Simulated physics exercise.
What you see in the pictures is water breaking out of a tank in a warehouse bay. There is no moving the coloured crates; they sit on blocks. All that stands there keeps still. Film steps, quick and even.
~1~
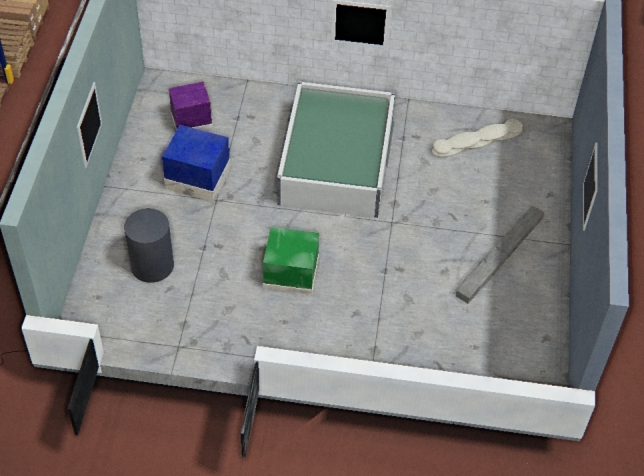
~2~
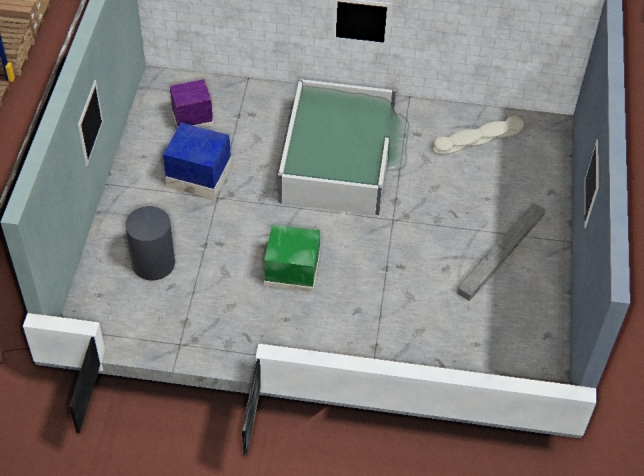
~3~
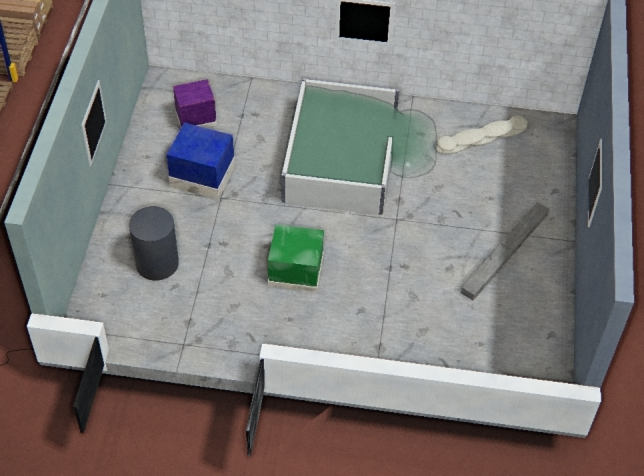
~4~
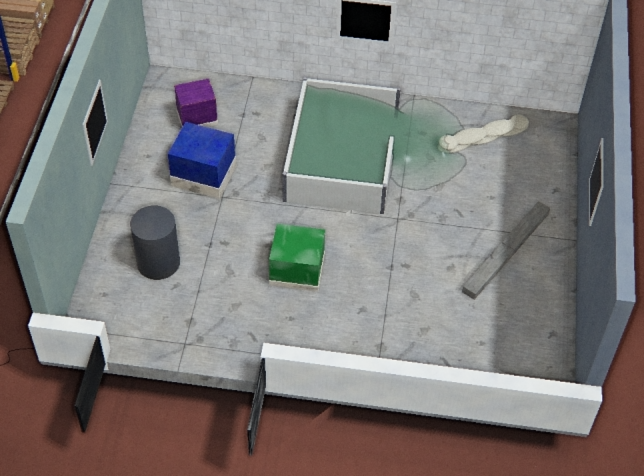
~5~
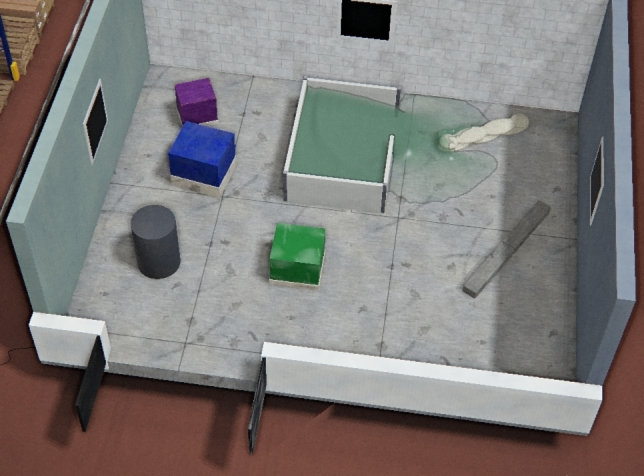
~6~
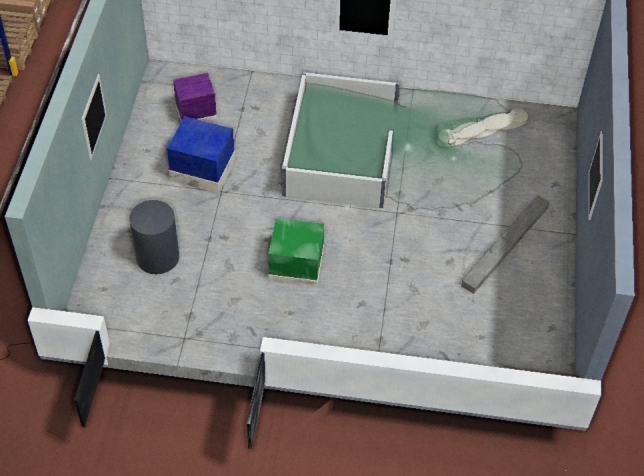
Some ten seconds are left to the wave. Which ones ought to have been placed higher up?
Outcome: The blue crate is unaffected by the water. The purple crate is unaffected by the water. The green crate is unaffected by the water.
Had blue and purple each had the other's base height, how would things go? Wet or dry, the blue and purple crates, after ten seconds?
In short: The blue crate keeps dry, the purple crate is spared.
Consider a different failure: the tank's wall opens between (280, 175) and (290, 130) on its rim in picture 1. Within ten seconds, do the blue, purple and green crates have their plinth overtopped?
As I see it, blue gets reached, purple gets reached and green is not reached.
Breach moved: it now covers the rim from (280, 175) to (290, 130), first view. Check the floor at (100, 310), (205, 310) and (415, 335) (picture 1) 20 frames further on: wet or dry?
Point one: Reached. Point two: Reached. Point three: Not reached.
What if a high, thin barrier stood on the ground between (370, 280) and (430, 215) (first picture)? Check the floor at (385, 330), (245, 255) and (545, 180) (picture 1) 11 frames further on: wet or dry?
The first point comes out unwetted, the next unwetted, the last inundated.
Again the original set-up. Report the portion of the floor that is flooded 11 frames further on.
That works out at 20 %.
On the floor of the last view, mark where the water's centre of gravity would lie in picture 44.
About (419, 192).
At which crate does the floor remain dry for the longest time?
Should be the blue one.
A moment on, water covers 15 % of the floor; the blue crate not reached, the purple crate not reached, the green crate not reached.
Next, water covers 20 % of the floor; the blue crate not reached, the purple crate not reached, the green crate not reached.
Then, water covers 35 % of the floor; the blue crate not reached, the purple crate not reached, the green crate not reached.
Later, water covers 60 % of the floor; the blue crate not reached, the purple crate water round its plinth, the green crate water round its plinth.
In the end, water covers 90 % of the floor; the blue crate stayed above the water, the purple crate stayed above the water, the green crate stayed above the water.
